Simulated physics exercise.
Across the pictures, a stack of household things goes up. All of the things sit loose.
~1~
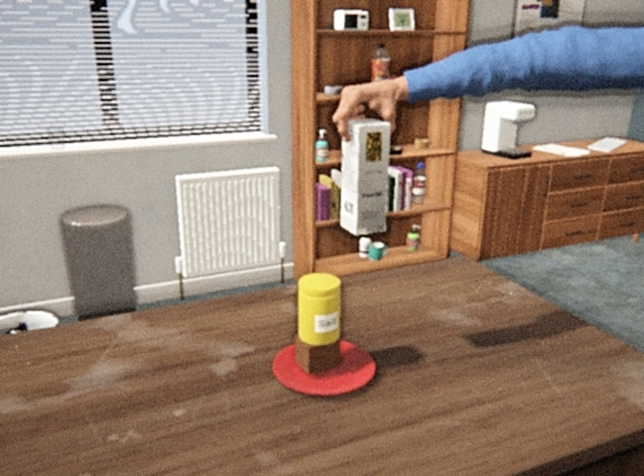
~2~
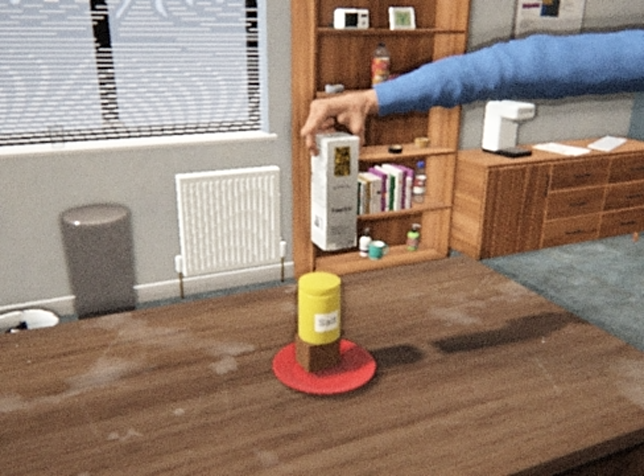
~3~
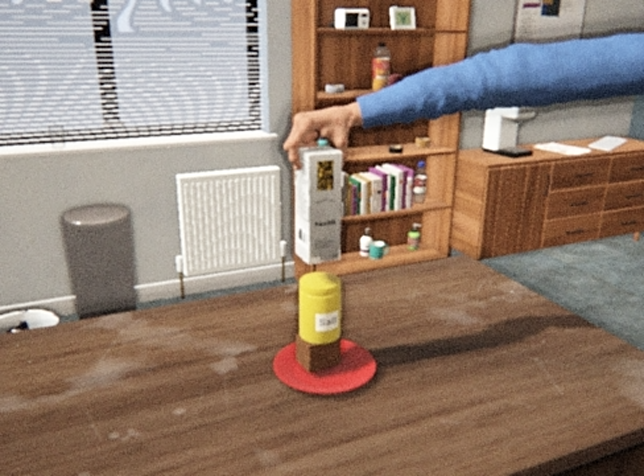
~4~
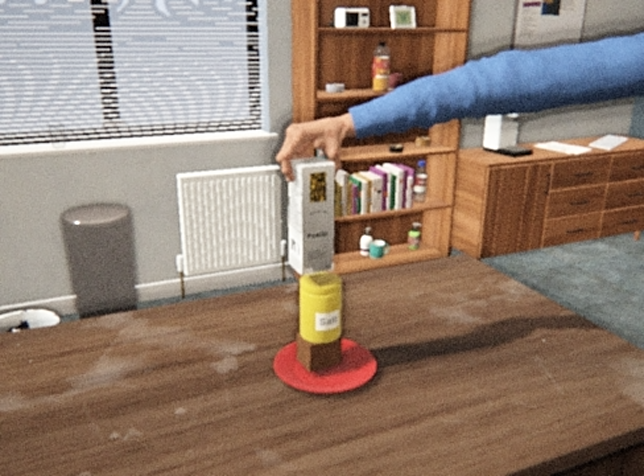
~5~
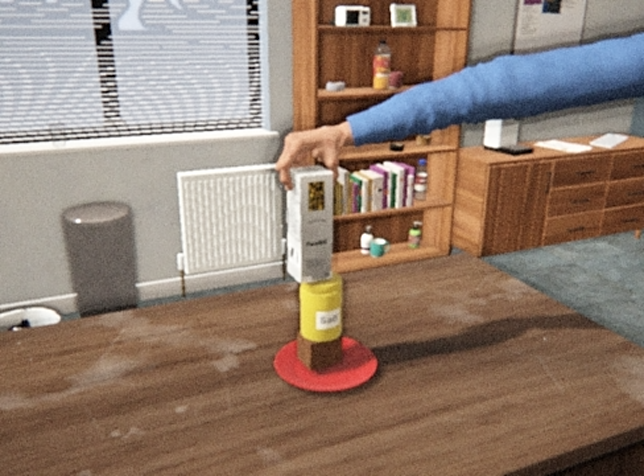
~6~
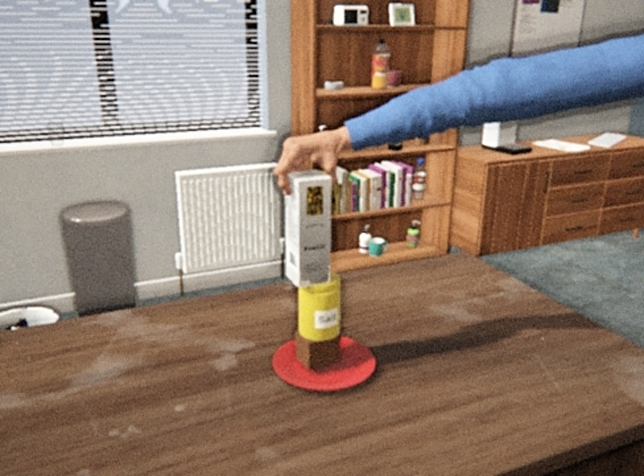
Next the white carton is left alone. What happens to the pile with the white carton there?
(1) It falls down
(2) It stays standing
2.
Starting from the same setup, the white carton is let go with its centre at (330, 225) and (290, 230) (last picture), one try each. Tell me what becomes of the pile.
In the first case the pile remains standing, while in the second it collapses.
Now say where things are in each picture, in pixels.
Coming down; white carton (365, 177); brown block (318, 350), in the first frame.
Coming down; white carton (334, 191); yellow jar (320, 308), in the second frame.
Coming down; white carton (318, 205); red plate (325, 367), in the third frame.
Coming down; white carton (311, 216); brown block (319, 348), in the fourth frame.
Coming down; white carton (310, 224); yellow jar (321, 305), in the fifth frame.
Set down, still held; white carton (308, 228); red plate (324, 364), in the sixth frame.
Then, 0.80 s after the last picture, nothing has stirred.
Then, 2.00 s after the last picture, white carton resting near (306, 230).
At rest, all 4 in place. Seen from the same camera at the end, white carton near (306, 230). The pile stays up.
